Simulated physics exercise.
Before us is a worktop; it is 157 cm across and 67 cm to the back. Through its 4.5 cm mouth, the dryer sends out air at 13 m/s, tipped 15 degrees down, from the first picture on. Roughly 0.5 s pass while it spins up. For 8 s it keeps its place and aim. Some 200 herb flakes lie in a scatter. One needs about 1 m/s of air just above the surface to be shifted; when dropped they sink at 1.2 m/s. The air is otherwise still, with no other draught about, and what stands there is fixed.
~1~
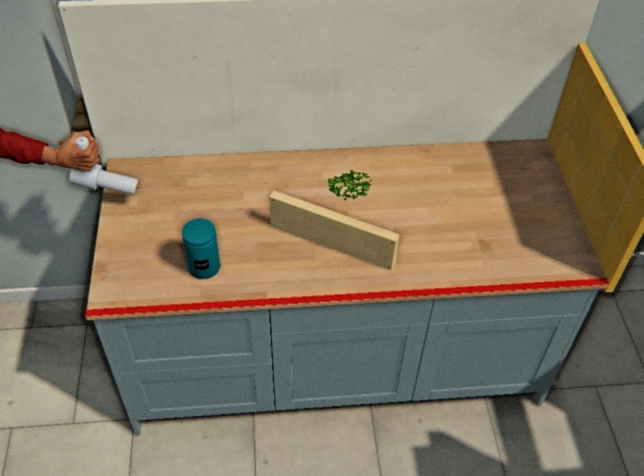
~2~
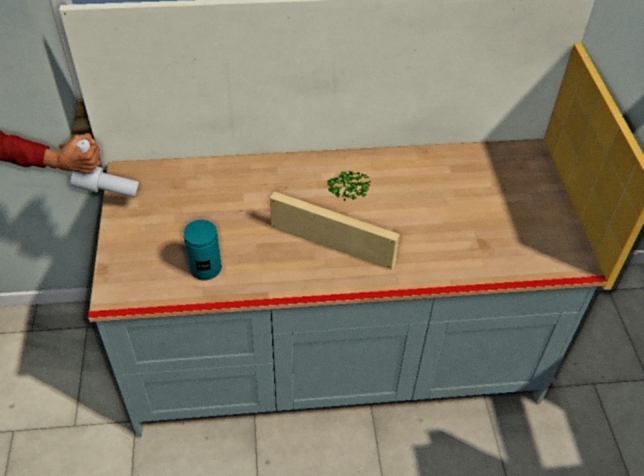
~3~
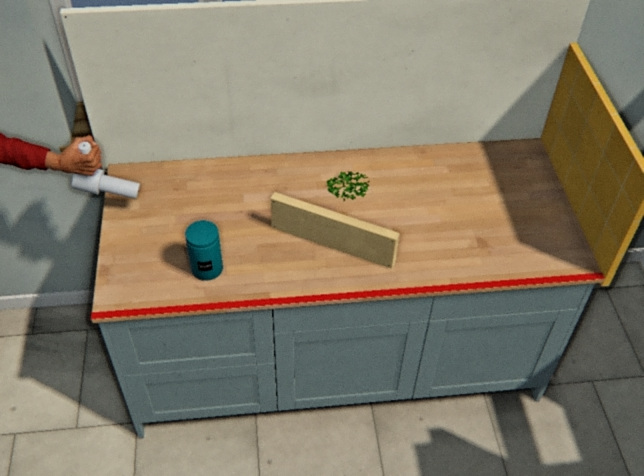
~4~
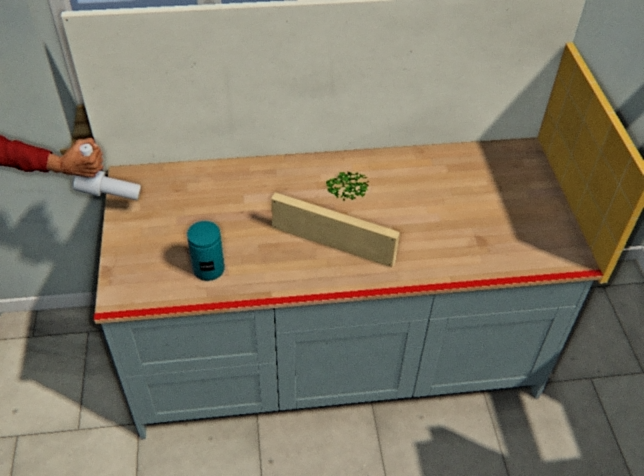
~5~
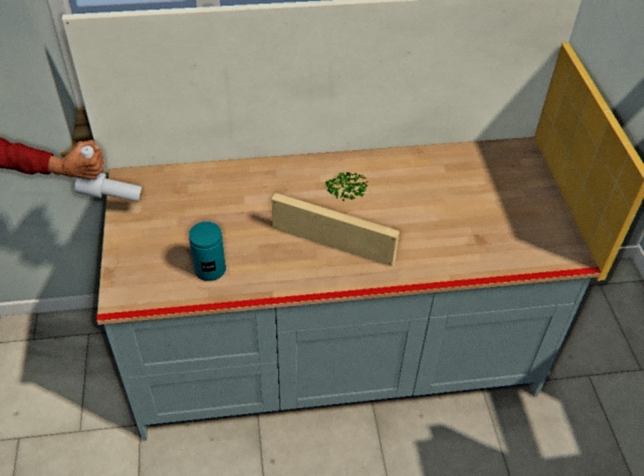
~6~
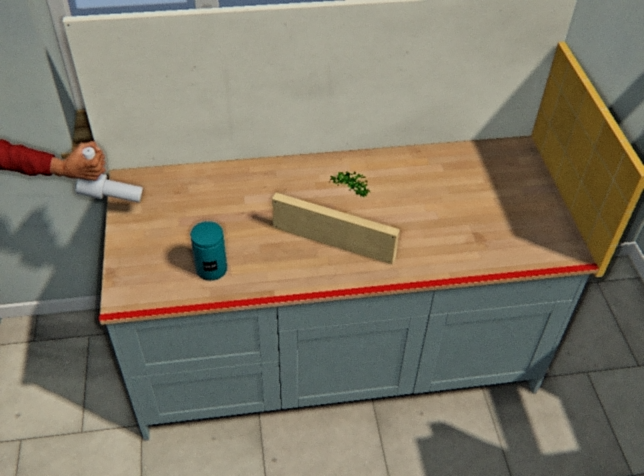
A hand holds a white dryer at the left as some green flakes shift right.
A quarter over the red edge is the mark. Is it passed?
No, it is not passed.
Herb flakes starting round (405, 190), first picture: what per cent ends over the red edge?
Then roughly 10 percent would end up there.
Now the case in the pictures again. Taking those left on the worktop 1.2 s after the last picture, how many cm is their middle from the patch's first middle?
Roughly 75 cm.
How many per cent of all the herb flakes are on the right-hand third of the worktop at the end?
Share at the end: Close to 100 %.
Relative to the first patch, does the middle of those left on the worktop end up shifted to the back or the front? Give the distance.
It moves toward the far edge, close to 15 cm.
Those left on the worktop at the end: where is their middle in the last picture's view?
Centre point: About (531, 143).
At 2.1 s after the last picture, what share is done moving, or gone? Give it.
Roughly 60 per cent of them.
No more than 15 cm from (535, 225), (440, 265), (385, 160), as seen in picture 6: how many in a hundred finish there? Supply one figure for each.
0 %, 0 %, 0 %.
Then, 1.2 s after the last picture, 46 % are on the move or not yet settled, 0 % are over the red edge; the middle of those still in play is near (531, 143).
Then, 2.1 s after the last picture, 36 % are on the move or not yet settled, 0 % are over the red edge; the middle of those still in play is near (531, 143).
Then, 4.0 s after the last picture, 32 % are on the move or not yet settled, 0 % are over the red edge; the middle of those still in play is near (531, 143).
Then, 7.6 s after the last picture, at the end, 0 % are over the red edge; the middle of those still in play is near (531, 143).
